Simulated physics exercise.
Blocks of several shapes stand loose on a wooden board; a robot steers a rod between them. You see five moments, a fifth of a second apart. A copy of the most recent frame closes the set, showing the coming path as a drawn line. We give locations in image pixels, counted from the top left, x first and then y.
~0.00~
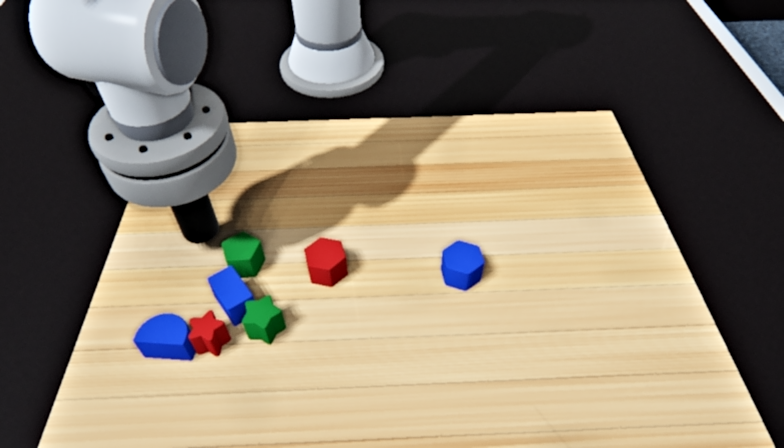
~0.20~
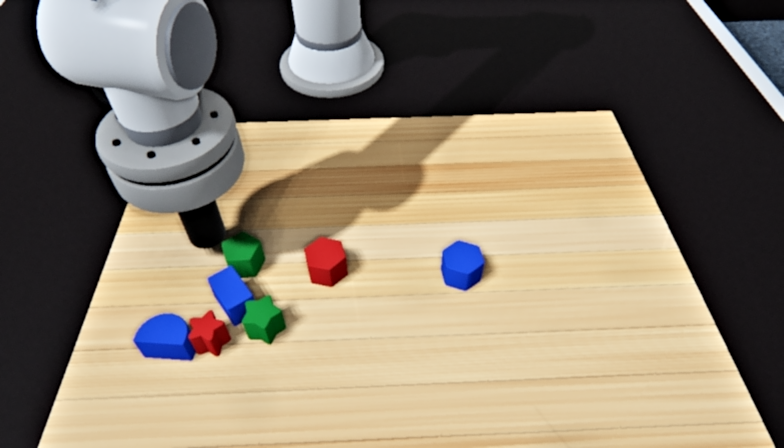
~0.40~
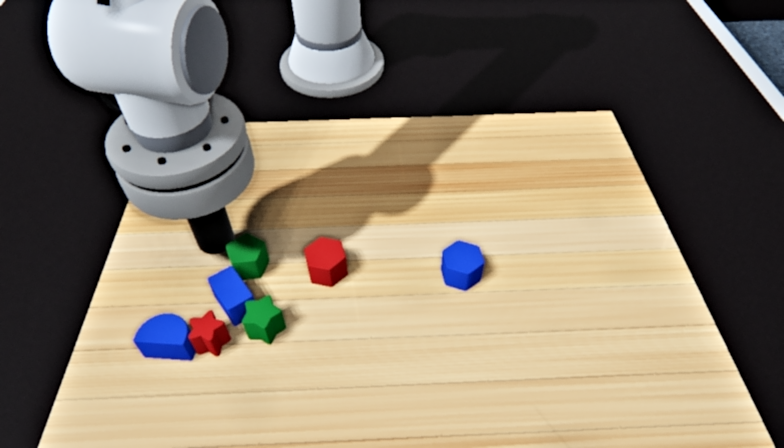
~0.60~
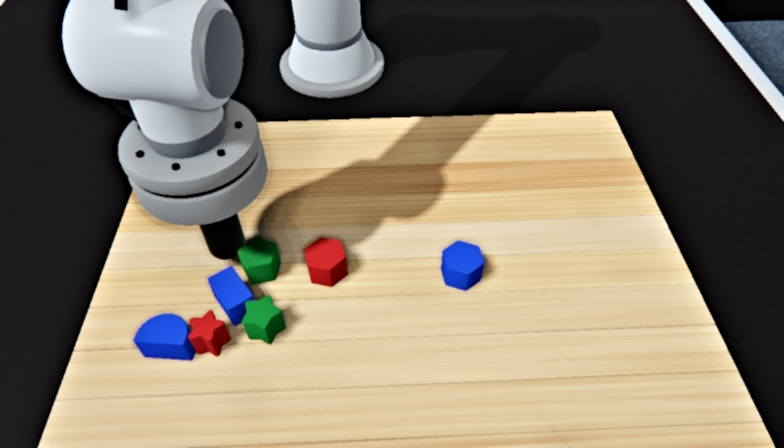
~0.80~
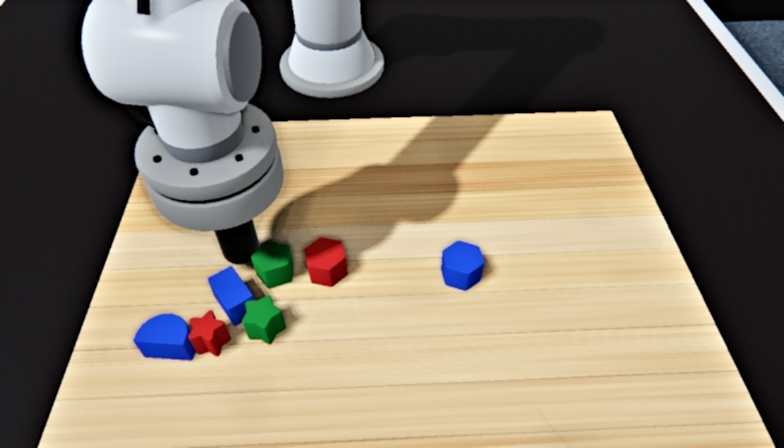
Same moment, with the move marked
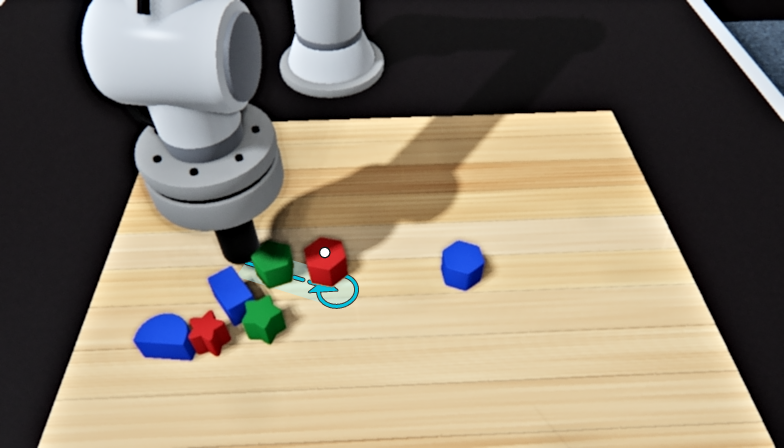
On a wooden board scattered with red, green and blue blocks, a robot arm lowers its black rod beside a green five-sided block at the left. The rod moves right and pushes that block a short way toward the red hexagon, narrowing the gap, while the other blocks stay still.
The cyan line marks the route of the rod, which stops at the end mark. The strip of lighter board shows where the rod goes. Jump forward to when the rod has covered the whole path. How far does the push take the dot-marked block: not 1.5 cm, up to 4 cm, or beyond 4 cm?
Beyond 4 cm.
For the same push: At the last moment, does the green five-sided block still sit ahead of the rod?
That would be a yes.
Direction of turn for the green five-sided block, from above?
From above, the green five-sided block will be seen to turn anti-clockwise.
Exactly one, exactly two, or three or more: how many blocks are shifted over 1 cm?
A pair of blocks is moved.
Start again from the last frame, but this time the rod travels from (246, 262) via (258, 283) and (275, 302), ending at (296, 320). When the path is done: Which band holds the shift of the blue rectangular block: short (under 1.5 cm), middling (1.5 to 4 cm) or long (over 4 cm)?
The block winds up within 1.5 cm of where it is now.
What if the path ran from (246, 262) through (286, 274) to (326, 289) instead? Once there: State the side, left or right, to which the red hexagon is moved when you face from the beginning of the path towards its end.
Towards the left-hand side.
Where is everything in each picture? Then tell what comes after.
The first frame shows rod's lower end at (202, 232); blue rectangular block at (229, 286); green five-sided block at (240, 246); red hexagon at (325, 252).
The second frame shows rod at (208, 237); blocks still.
The third frame shows rod at (217, 242); green five-sided block at (245, 248).
The fourth frame shows rod at (228, 247); green five-sided block at (257, 251).
The fifth frame shows rod at (242, 251); blue rectangular block at (229, 286); green five-sided block at (272, 255); red hexagon at (325, 252).
Drawn move, straight from (246, 262) to (338, 290); the dot is on the red hexagon.
What follows on the original path. One third of the way, rod at (274, 261); green five-sided block at (306, 262), turned 15° anticlockwise; red hexagon at (342, 252).
Two thirds of the way, rod at (305, 270); green five-sided block at (340, 269), turned 30° anticlockwise; red hexagon at (371, 251), turned 20° anticlockwise.
At the end, rod at (336, 279); blue rectangular block still; green five-sided block at (373, 276), turned 40° anticlockwise; red hexagon at (391, 247), turned 40° anticlockwise.
